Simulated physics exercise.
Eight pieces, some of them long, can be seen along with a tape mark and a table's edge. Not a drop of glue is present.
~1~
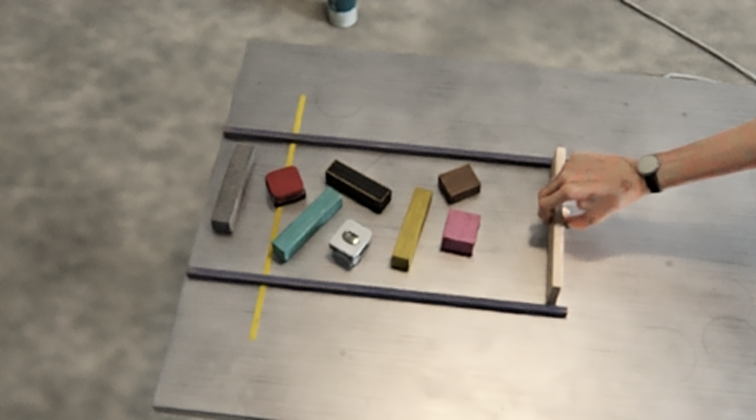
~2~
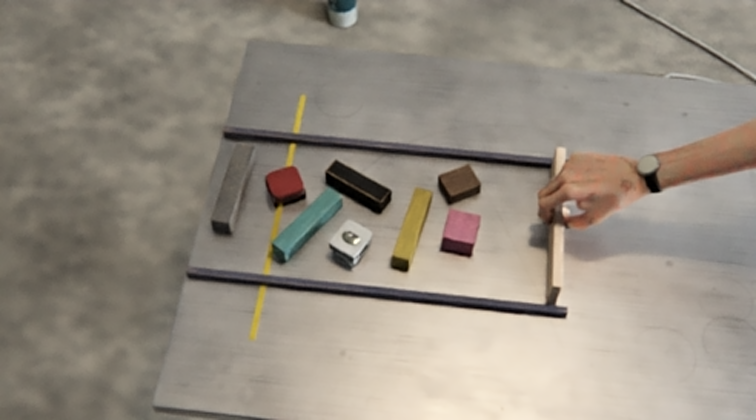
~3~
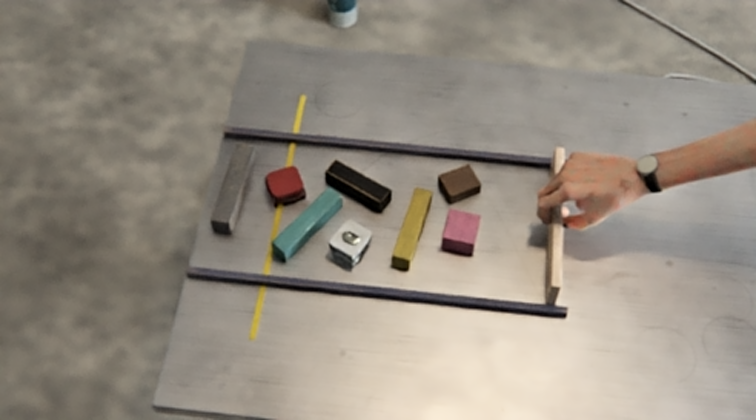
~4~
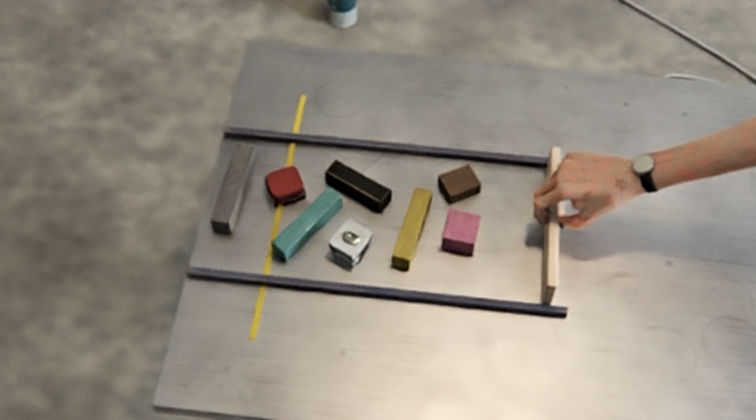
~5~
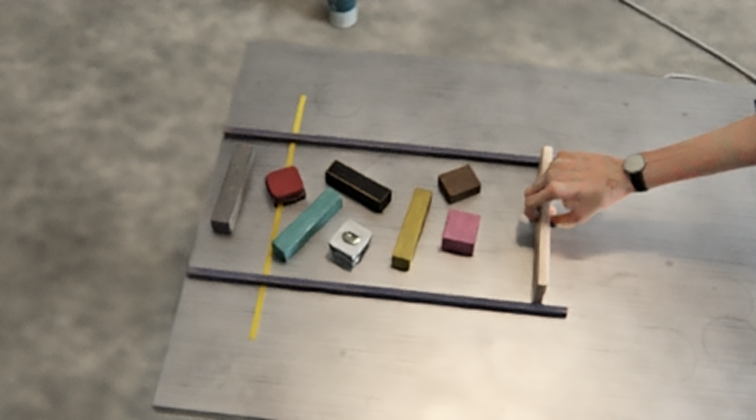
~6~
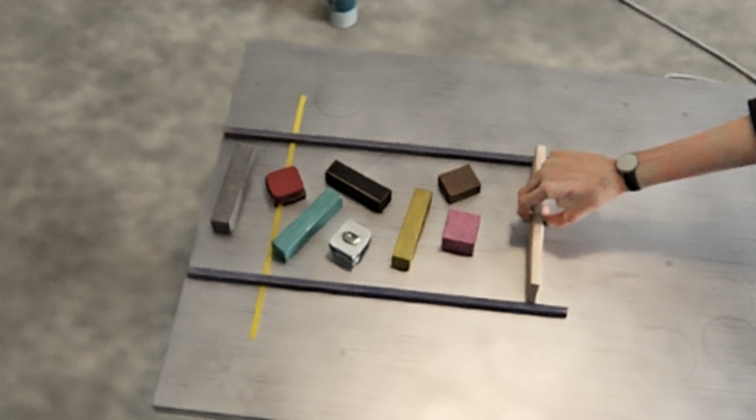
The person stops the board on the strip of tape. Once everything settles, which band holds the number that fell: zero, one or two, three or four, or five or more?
You'd see three or four pieces leave the end and fall.
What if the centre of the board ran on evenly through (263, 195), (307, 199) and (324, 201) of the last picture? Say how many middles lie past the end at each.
The counts would come out as 4, 1 and 0.
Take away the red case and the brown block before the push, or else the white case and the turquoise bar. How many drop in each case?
In order, the numbers are 2 and 1.
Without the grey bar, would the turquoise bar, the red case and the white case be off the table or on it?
Outcome for the turquoise bar: It drops; for the red case: It drops; for the white case: It stays.
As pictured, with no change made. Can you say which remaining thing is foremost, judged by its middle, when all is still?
White case.
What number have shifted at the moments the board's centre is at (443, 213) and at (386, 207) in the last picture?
The count is 3 at the first point and 6 at the second.
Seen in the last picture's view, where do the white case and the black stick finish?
The white case comes to rest at (204, 246), and the black stick comes to rest at (236, 161).
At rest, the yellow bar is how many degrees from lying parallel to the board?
Near 0 degrees.
A little later, none off yet; grey bar at rest near (234, 187); red case at rest near (286, 187); turquoise bar at rest near (308, 224).
When it is over, the number that fall off is three or four; down, turquoise bar, red case and grey bar.
